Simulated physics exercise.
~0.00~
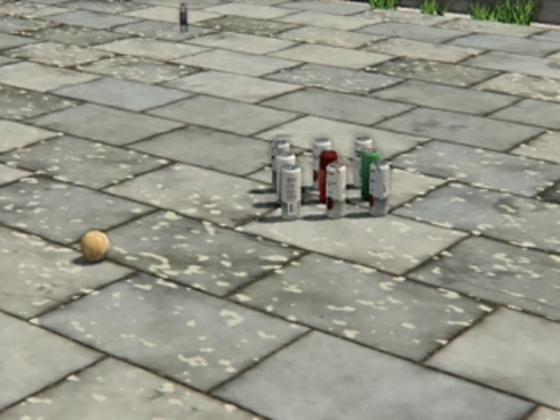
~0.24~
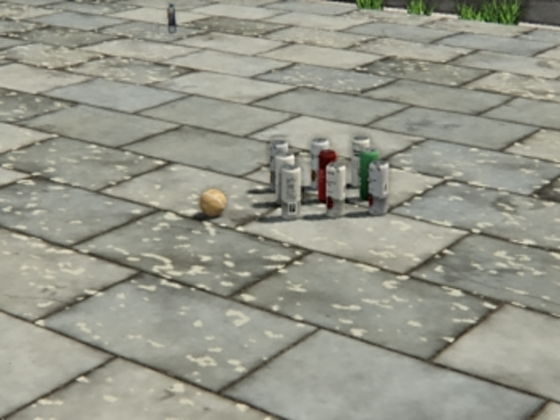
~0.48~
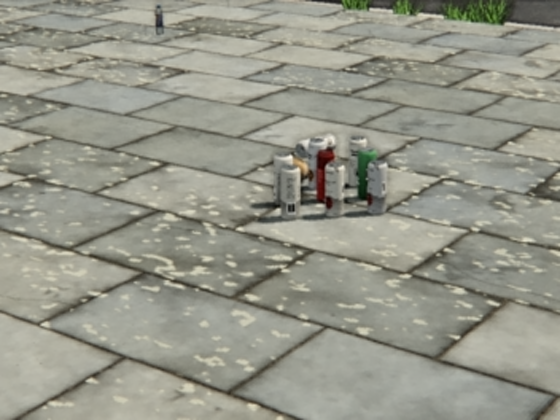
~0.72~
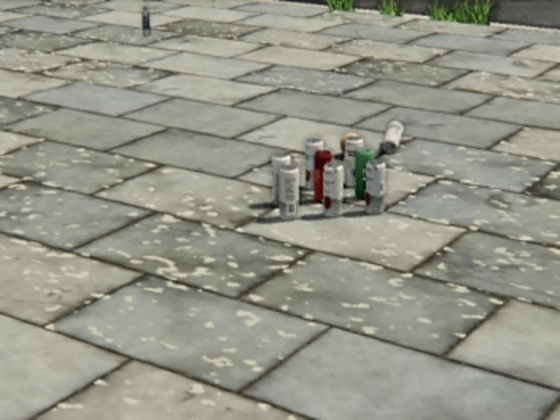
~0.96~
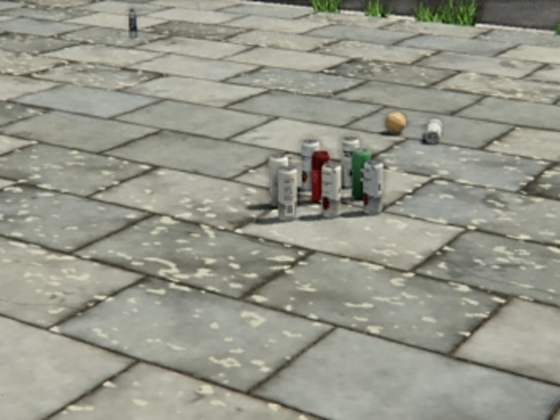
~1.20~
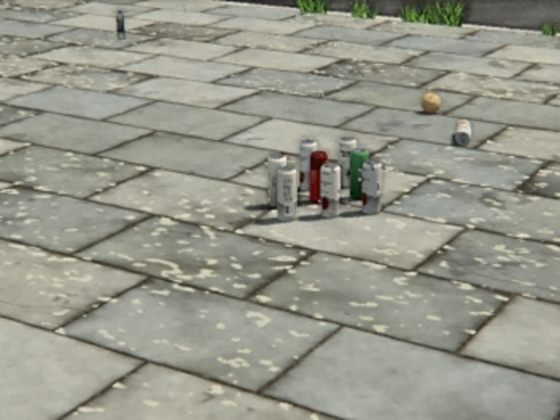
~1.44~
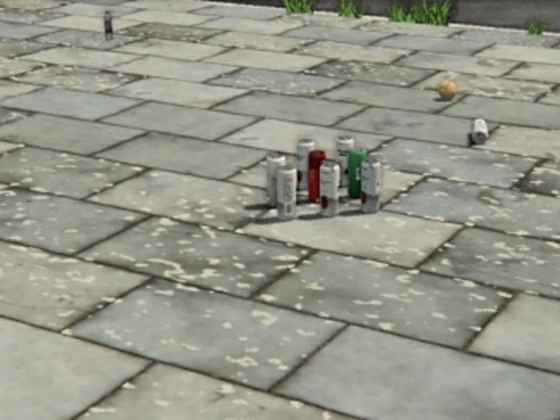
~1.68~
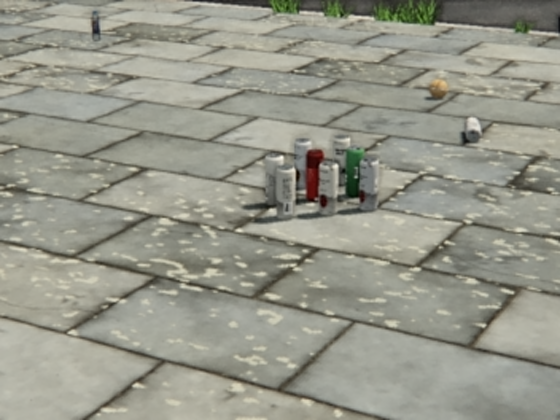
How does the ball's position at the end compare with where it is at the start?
At the start the ball is on the left, in front of and apart from the cluster of tubes. By the end it is on the far right side, behind the cluster and a little beyond the fallen white tube.
